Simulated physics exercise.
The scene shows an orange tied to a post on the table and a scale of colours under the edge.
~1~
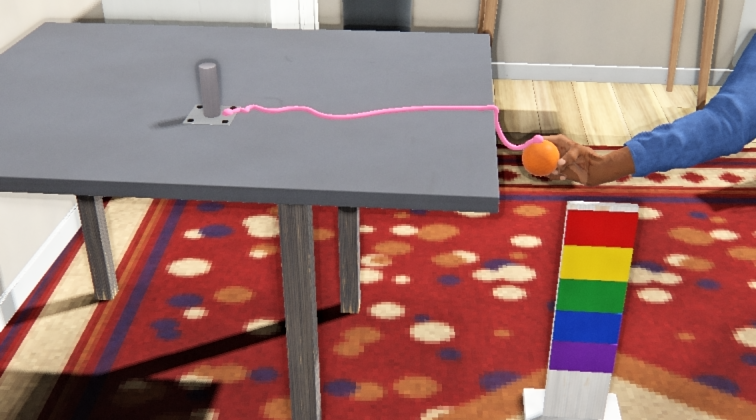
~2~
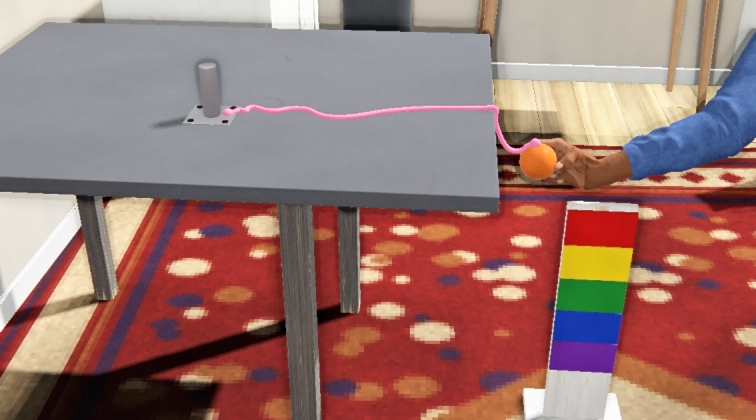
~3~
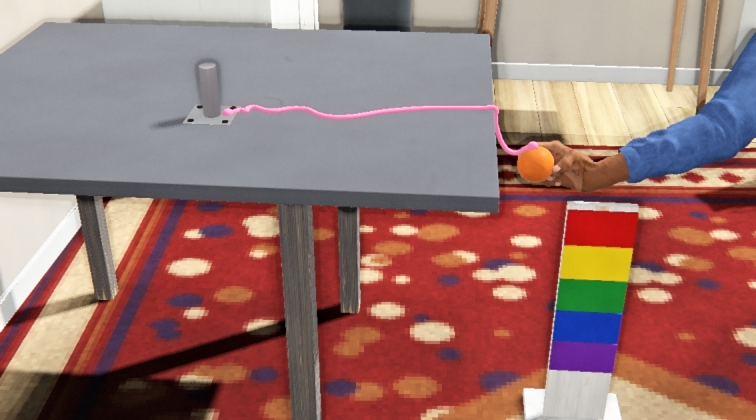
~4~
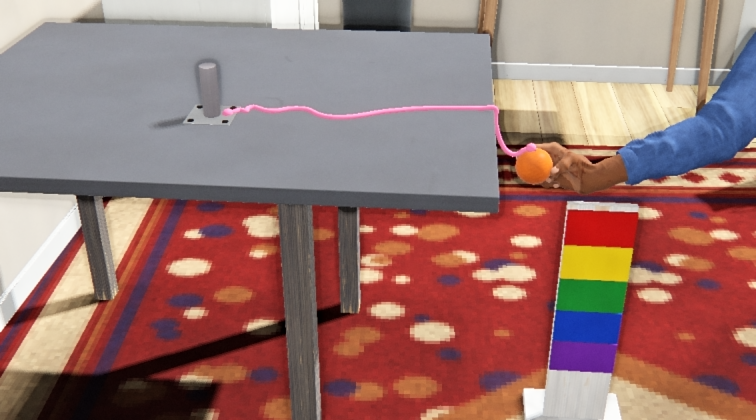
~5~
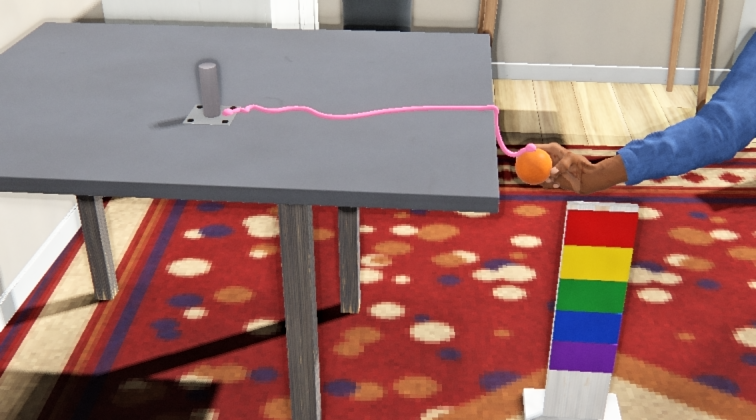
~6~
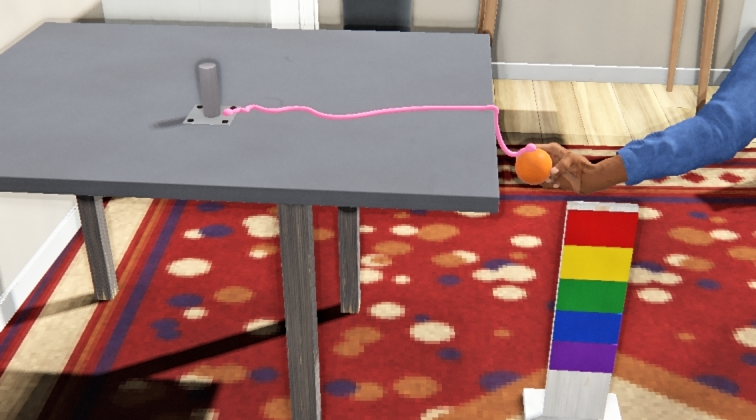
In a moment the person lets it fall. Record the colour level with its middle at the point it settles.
Colour at middle: Red.
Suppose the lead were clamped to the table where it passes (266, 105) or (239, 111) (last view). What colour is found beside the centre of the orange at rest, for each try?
Red, then red.
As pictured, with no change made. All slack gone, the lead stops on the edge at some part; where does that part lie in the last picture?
You'll find it somewhere around (466, 108).
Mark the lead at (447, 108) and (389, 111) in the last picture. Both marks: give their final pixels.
About (475, 120), and the other about (415, 119).
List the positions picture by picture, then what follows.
In the first frame, orange (541, 158); red (601, 230); yellow (596, 264); green (592, 297); blue (587, 328); purple (583, 358).
In the second frame, orange (538, 162); lead through (248, 109) (307, 110) (371, 114) (434, 109) (495, 117).
In the third frame, orange (536, 164).
In the fourth frame, orange (534, 166); lead through (248, 109) (307, 110) (371, 114) (434, 109) (495, 117).
In the fifth frame, orange (534, 167).
In the sixth frame, orange (534, 167); lead through (248, 109) (307, 110) (371, 114) (434, 109) (495, 117).
Early on, orange near (477, 219); level with red.
Midway, orange near (511, 233); level with red.
Finally, orange near (483, 234); level with red. The red one.
